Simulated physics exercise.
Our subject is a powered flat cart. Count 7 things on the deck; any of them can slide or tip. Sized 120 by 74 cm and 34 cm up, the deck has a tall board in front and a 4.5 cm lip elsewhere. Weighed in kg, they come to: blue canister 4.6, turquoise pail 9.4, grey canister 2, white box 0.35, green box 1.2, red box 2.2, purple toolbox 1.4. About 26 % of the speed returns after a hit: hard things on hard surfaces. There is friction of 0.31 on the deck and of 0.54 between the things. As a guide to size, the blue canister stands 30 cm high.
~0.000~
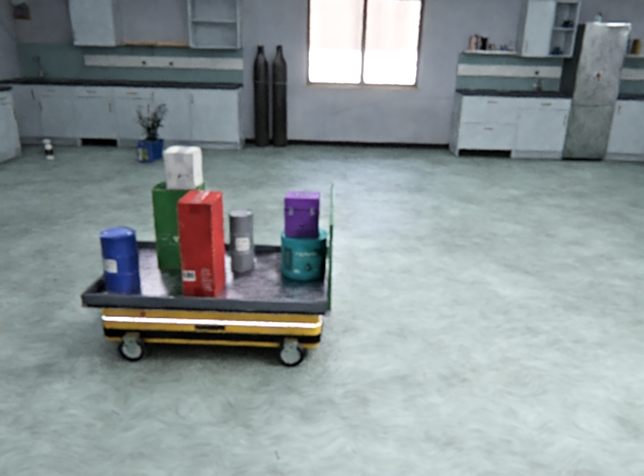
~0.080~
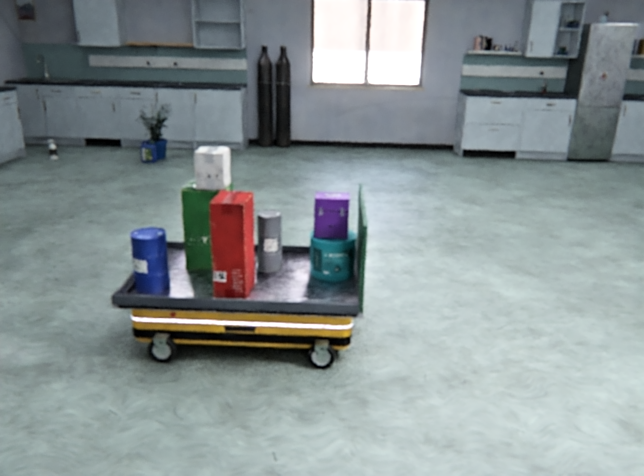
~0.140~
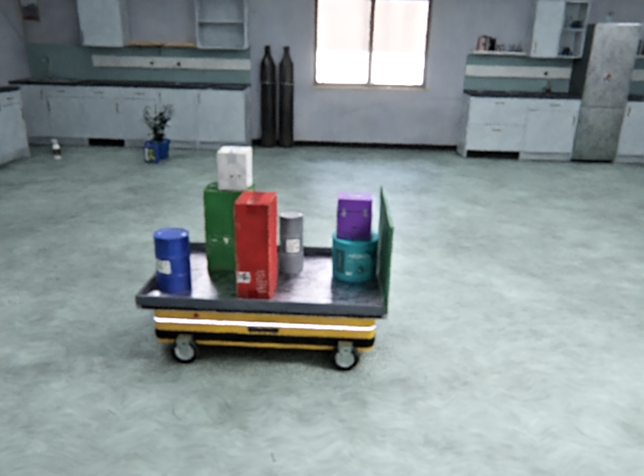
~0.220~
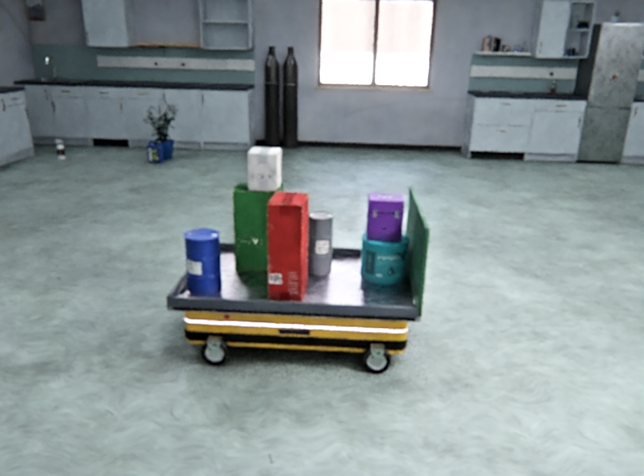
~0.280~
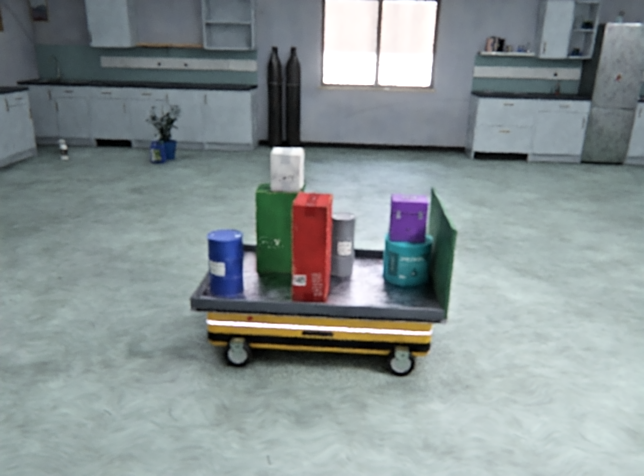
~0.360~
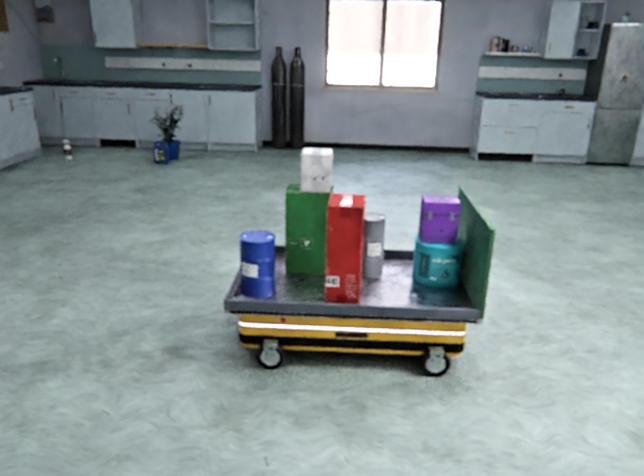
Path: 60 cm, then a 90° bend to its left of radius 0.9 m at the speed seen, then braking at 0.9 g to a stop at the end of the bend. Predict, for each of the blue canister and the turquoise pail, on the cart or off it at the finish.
Finish: Blue canister - off the cart; turquoise pail - on the cart.
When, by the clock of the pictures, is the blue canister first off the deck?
About 1.0 seconds.
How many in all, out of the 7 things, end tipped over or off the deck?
I make it 6.
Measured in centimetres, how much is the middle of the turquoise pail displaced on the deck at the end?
I'd put it at about 18 centimetres.
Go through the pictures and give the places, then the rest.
In the first frame, cart 0 cm along; blue canister (121, 260); turquoise pail (304, 253).
In the second frame, cart 16 cm along; green box (209, 226); red box (234, 245).
In the third frame, cart 28 cm along; purple toolbox (354, 216); grey canister (291, 242).
In the fourth frame, cart 44 cm along; white box (265, 169); green box (259, 228).
In the fifth frame, cart 56 cm along; red box (312, 248); purple toolbox (408, 218).
In the sixth frame, cart 72 cm along; blue canister (258, 264); turquoise pail (437, 259) moved 2 cm.
After 0.66 s, cart 132 cm along, turned 36°; purple toolbox now off the deck; turquoise pail 16° off upright near (517, 236); blue canister moved 7 cm near (396, 263).
After 0.96 s, cart 192 cm along, turned 75°; grey canister and red box now off the deck; blue canister 38° off upright near (489, 231); turquoise pail 21° off upright near (486, 193).
After 1.26 s, cart 247 cm along, turned 90°; blue canister and white box now off the deck; turquoise pail moved 21 cm near (431, 176); green box 75° off upright.
After 1.56 s, cart 254 cm along, turned 90°, stopped; green box now off the deck; turquoise pail moved 18 cm near (427, 174).
In the end (1.9 s), off the deck, blue canister, grey canister, white box, green box, red box and purple toolbox; not toppled but over 10 cm from the start, turquoise pail. In the last view, turquoise pail near (427, 174).
